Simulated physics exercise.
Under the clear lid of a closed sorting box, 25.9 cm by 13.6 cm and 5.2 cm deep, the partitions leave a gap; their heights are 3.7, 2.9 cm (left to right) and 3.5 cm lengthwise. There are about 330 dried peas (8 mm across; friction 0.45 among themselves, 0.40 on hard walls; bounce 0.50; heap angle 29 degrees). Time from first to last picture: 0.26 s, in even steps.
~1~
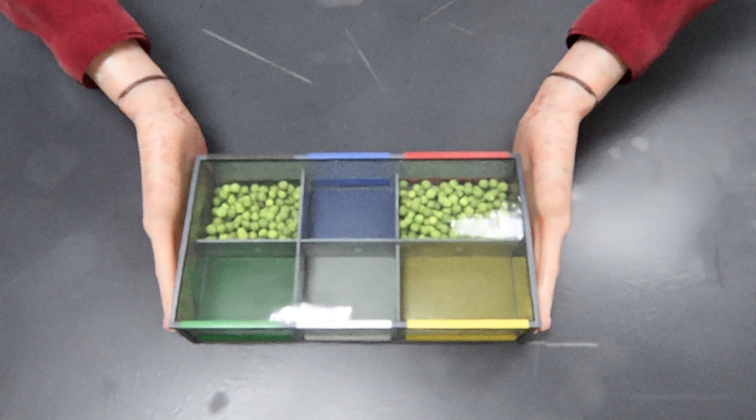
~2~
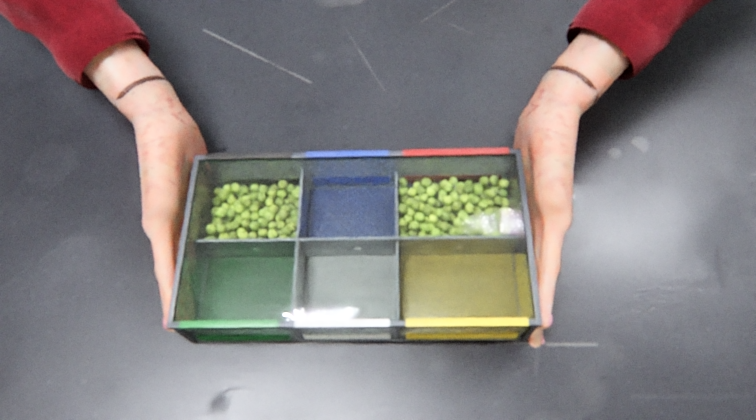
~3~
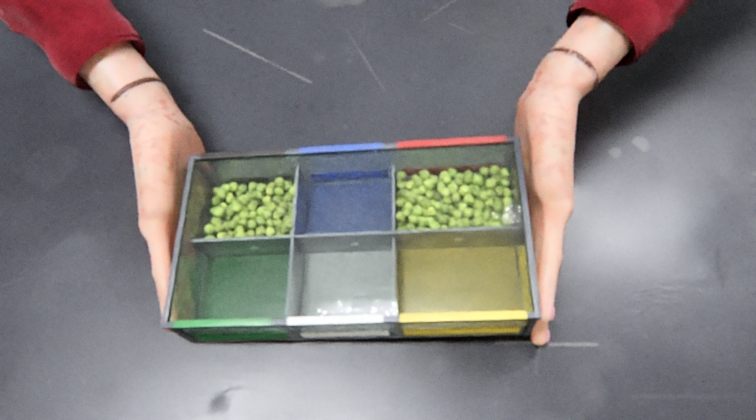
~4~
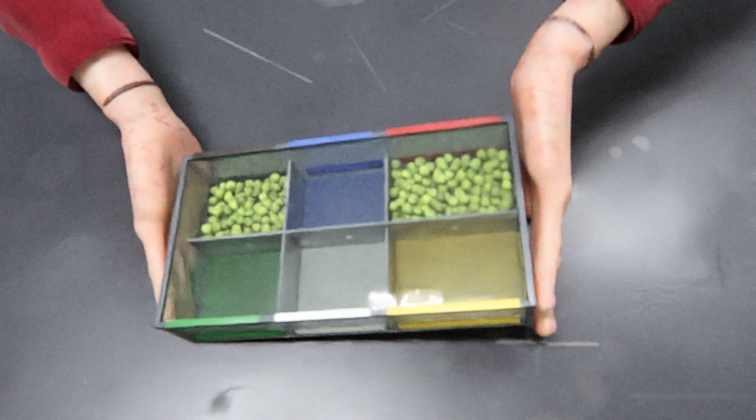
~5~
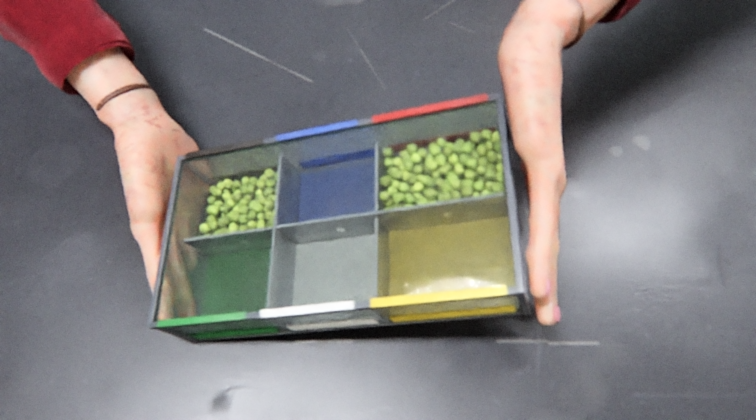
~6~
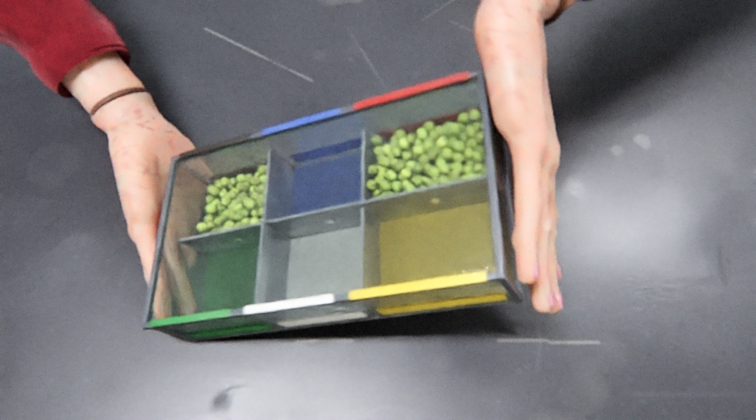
Two hands held a clear-lided, six-section box with green peas in two of its back sections, then gradually tilted it, raising the right side while the left front corner stayed lowest.
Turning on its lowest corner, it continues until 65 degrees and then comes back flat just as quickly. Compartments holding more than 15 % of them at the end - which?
Red compartment yes, blue compartment yes, green compartment no, yellow compartment no, white compartment no, black compartment yes.
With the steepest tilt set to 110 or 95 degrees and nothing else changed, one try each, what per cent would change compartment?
Close to 60 in a hundred first, and 55 in a hundred second.
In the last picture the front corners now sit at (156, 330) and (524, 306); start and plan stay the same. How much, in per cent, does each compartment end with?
By the end red holds 40%, blue holds 10%, green holds 5%, yellow holds 0%, white holds 5% and black holds 40%.
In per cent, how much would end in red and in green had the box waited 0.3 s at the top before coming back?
Red 30, green 0.
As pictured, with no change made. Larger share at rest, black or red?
The black one has more.
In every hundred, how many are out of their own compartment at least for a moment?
About 30 %.
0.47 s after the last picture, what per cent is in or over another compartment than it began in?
About 15 %.
Then, 0.47 s after the last picture, tilt 62 degrees; red 45 %, blue 15 %, black 40 %.
Then, 0.79 s after the last picture, tilt 24 degrees; red 30 %, blue 20 %, black 45 %.
Then, 1.20 s after the last picture, tilt 0 degrees; red 30 %, blue 20 %, black 45 %.
In the end, red 30 %, blue 20 %, green 0 %, yellow 0 %, white 0 %, black 45 %.
